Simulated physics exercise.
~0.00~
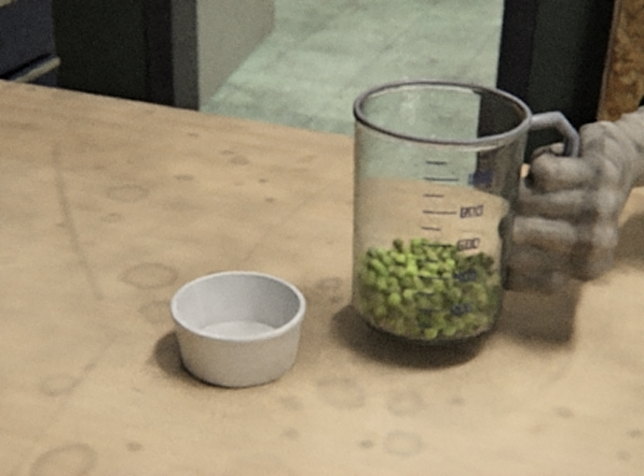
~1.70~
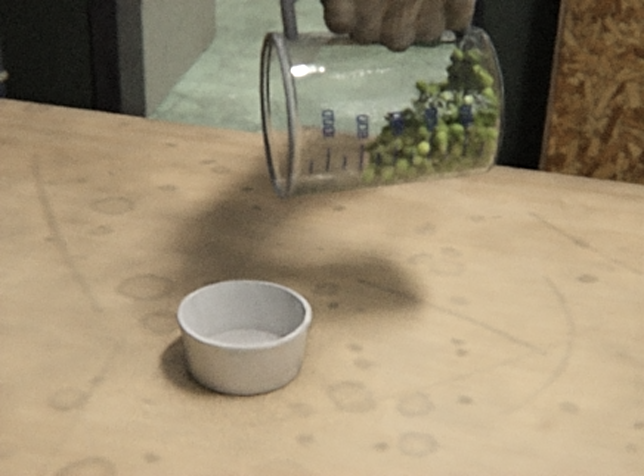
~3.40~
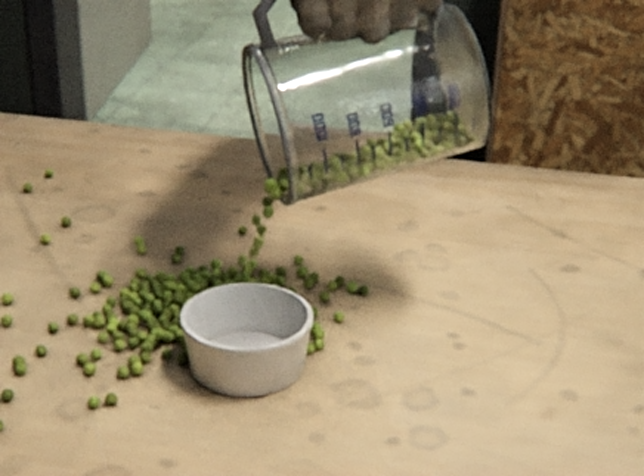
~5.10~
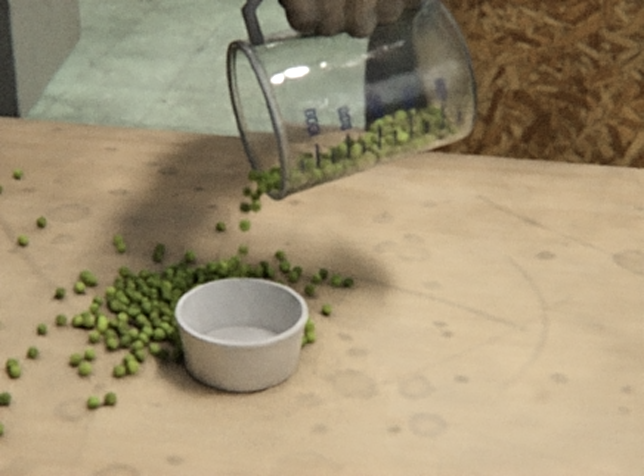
Green peas spilling from a clear jug tilted by a hand, missing a small white dish and scattering across the tabletop.
